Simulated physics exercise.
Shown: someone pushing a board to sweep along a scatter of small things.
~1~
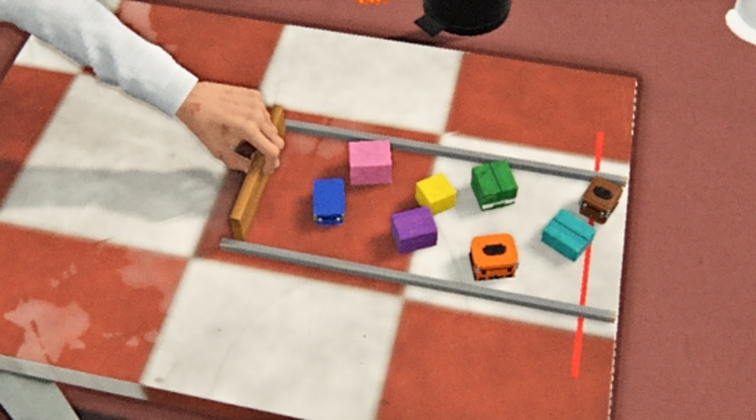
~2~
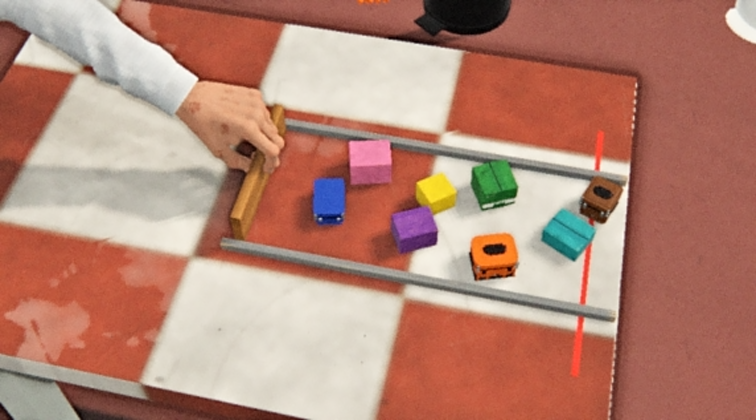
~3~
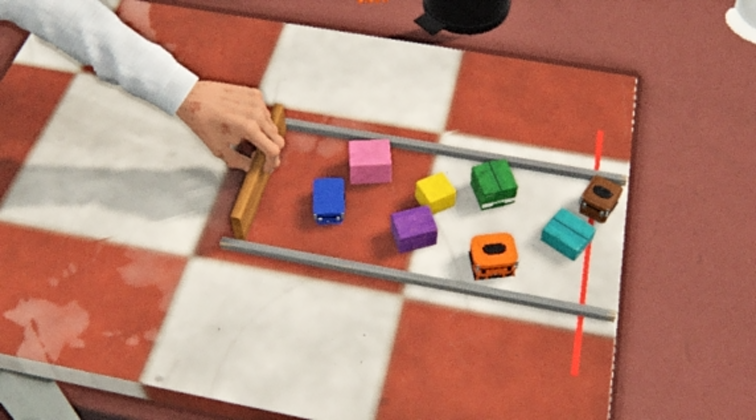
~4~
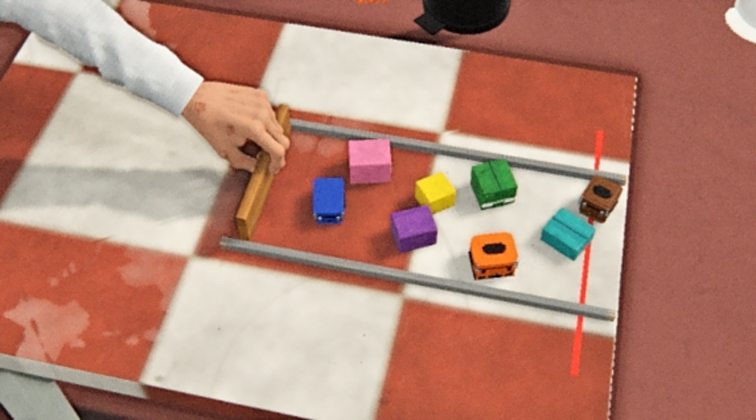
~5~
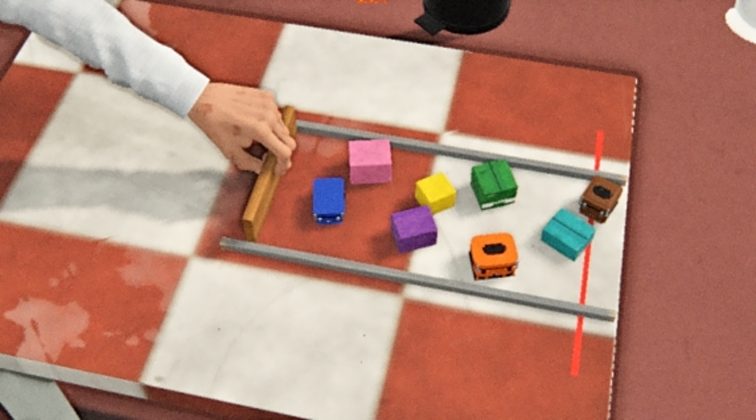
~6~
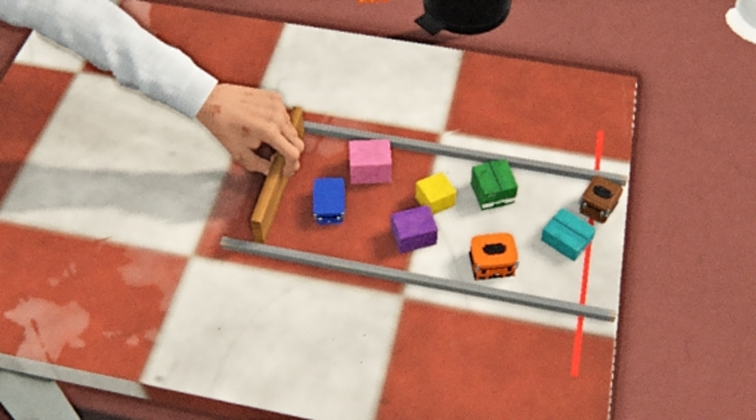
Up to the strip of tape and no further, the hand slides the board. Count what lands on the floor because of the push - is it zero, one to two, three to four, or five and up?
From what I see, the table loses at least five of them.
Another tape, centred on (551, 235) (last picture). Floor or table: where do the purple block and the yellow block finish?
In that case the purple block does not drop, and the yellow block does not drop.
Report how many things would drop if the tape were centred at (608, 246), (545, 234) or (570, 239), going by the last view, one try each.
Result per try: 7; 3; 4.
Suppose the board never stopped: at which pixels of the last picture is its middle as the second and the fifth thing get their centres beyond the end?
At (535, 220) for the second, at (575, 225) for the fifth.
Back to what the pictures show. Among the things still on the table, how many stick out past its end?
1, I think.
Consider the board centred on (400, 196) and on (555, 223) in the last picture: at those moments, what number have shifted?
Tally at point one: 4; at point two: 8.
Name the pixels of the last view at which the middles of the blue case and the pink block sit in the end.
One is at about (604, 251), the other at about (615, 207).
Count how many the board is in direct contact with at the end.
The count is 2.
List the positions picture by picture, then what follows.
The first frame shows brown case (600, 201); turquoise box (568, 235); orange case (493, 257); board (260, 172); tape (589, 243).
The second frame shows turquoise box (568, 235); purple block (414, 230).
The third frame shows orange case (493, 256); blue case (329, 202).
The fourth frame shows brown case (600, 200); yellow block (435, 194).
The fifth frame shows turquoise box (568, 234); pink block (370, 162).
The sixth frame shows brown case (600, 200); turquoise box (568, 234); orange case (493, 256); board (279, 174); tape (589, 242).
Soon after, none off yet; brown case at rest near (600, 200); turquoise box at rest near (568, 234); orange case at rest near (493, 256).
Then, none off yet; brown case at rest near (602, 201); turquoise box moving near (572, 236); orange case moved well along near (568, 280).
By the end, the number that fall off is five or more; fallen, purple block, yellow block, green box, orange case, turquoise box and brown case.
